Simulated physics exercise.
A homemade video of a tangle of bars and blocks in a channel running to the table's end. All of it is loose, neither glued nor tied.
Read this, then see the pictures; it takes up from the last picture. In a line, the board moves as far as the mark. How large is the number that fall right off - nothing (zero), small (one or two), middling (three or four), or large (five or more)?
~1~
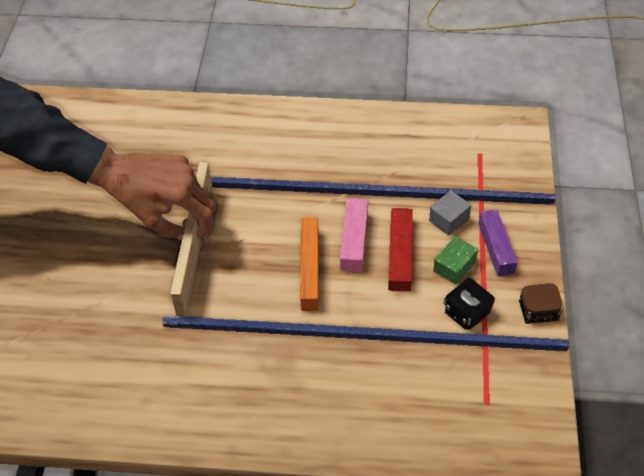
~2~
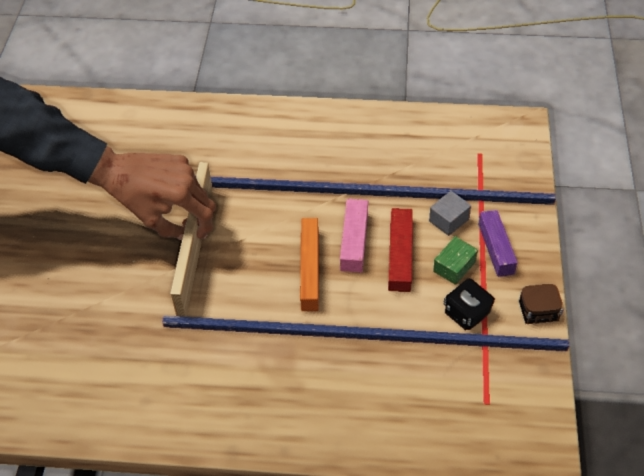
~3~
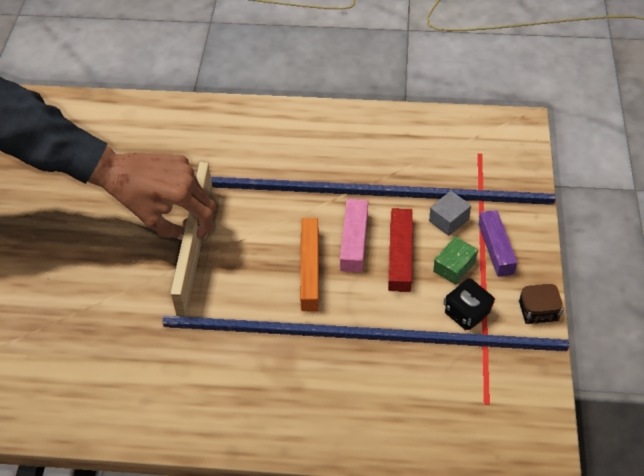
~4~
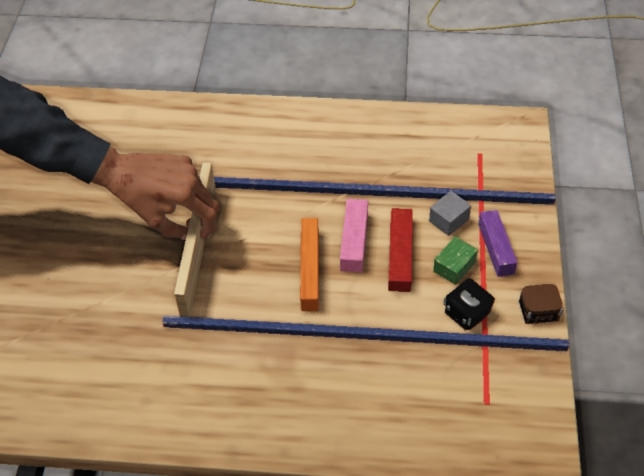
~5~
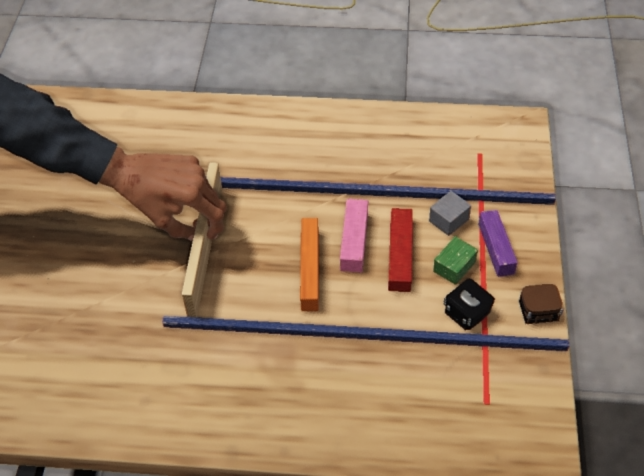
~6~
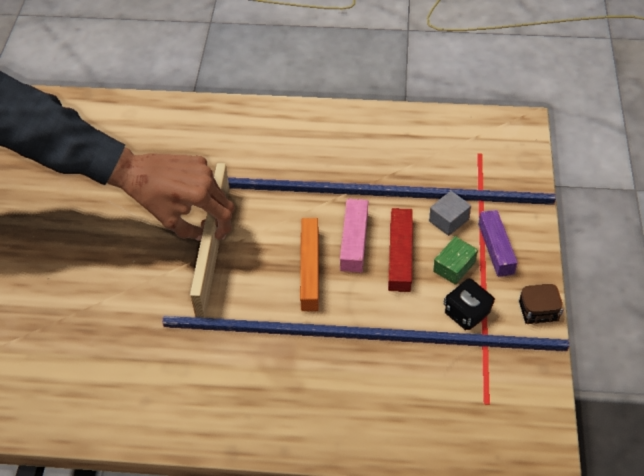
Small - one or two.
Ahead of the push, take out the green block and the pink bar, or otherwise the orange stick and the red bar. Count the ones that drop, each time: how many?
The first try gives 0, the second gives 0.
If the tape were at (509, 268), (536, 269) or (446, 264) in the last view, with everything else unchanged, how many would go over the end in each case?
Counts per try: 4; 7; 0.
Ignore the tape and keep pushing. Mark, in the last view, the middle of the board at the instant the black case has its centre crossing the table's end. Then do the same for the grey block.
With the black case it sits around (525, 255), with the grey block around (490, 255).
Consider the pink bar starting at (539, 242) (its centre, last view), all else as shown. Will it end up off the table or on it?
Placed there, it goes off the edge.
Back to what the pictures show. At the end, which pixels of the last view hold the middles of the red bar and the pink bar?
The red bar comes to rest close to (534, 256), while the pink bar rests close to (511, 243).
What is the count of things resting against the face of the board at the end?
At rest, 1 are in contact.
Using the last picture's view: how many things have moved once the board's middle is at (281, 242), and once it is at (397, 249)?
Tally: First 0; then 6.
Early on, none off yet; brown case at rest near (541, 304); purple bar at rest near (497, 243); black case at rest near (469, 305).
Finally, the number that fall off is one or two; lost, purple bar.
